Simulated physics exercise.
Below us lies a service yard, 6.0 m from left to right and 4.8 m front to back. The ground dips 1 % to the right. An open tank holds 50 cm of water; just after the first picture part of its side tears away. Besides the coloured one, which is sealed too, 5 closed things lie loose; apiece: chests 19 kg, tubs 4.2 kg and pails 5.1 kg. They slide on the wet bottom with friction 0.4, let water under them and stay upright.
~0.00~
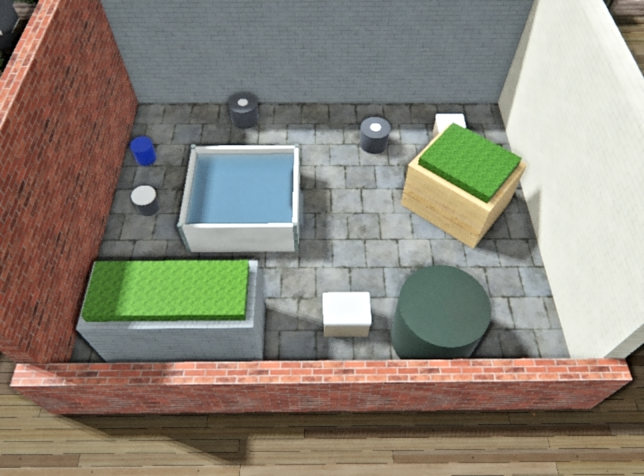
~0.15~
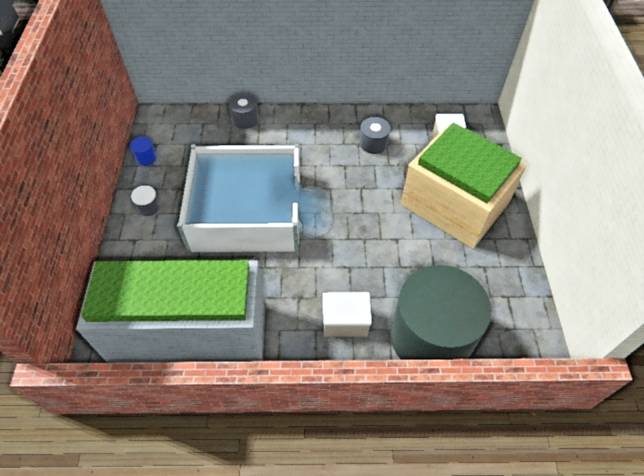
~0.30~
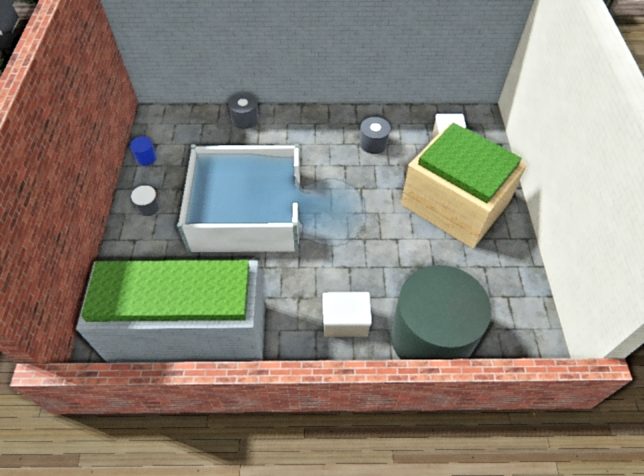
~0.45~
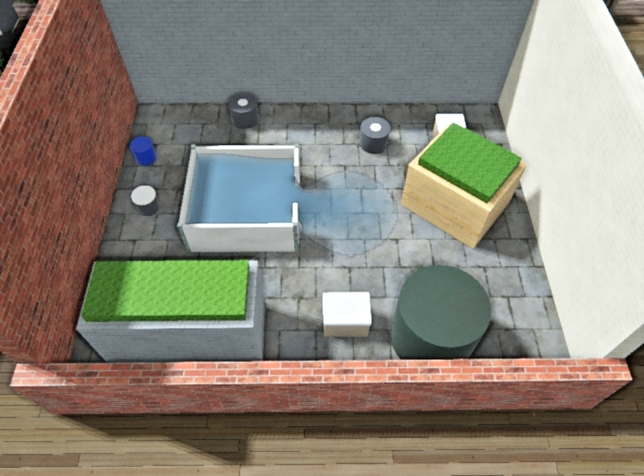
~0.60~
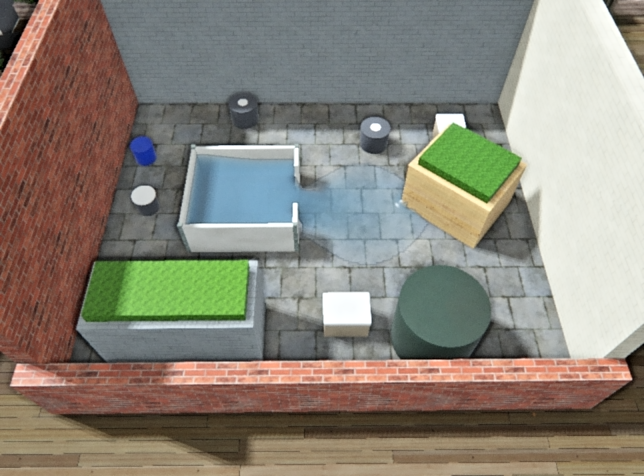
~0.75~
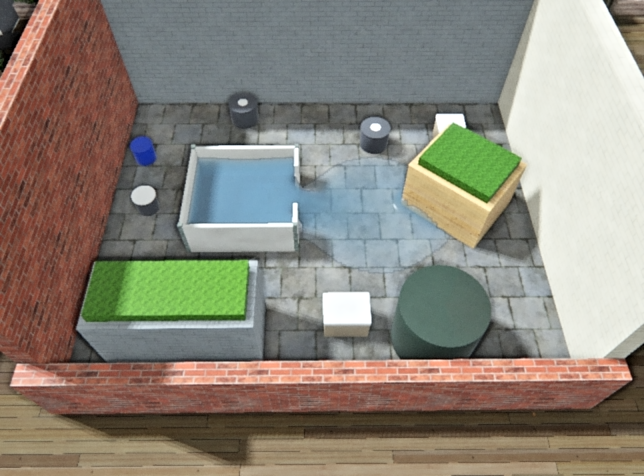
In the video, the right side of an open tank in a walled, paved yard breaks open, and water pours out and spreads rightward to a grass-topped wooden box, while the blue pail and other objects stay still.
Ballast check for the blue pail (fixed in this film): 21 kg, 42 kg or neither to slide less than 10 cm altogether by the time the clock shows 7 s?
Verdict: The smaller load will do.
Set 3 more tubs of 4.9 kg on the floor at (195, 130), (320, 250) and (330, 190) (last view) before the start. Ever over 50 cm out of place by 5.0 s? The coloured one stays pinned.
In that order: Short of it, less, over.
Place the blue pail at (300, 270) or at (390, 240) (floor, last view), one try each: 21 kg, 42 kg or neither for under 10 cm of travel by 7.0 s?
In that order: Either load holds; only the larger holds.
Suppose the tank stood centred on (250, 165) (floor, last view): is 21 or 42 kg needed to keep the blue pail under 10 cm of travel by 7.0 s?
In that case the lower weight is enough.
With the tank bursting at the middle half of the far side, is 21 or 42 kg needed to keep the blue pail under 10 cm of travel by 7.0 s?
In that case the lower weight is enough.
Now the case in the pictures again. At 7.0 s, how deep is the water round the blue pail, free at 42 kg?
Roughly 0 cm.
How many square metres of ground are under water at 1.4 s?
Some 8.5 m2.
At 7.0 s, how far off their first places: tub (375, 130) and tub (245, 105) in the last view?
In turn: 60 cm, 0 cm.
After 1.4 s the blue pail would be 0 cm from its start with 21 kg and 0 cm from its start with 42 kg; 0 cm of water round it then.
After 3.1 s the blue pail would be 0 cm from its start with 21 kg and 0 cm from its start with 42 kg; 0 cm of water round it then.
After 4.9 s the blue pail would be 0 cm from its start with 21 kg and 0 cm from its start with 42 kg; 0 cm of water round it then.
After 7.0 s the blue pail would be 0 cm from its start with 21 kg and 0 cm from its start with 42 kg; 0 cm of water round it then.
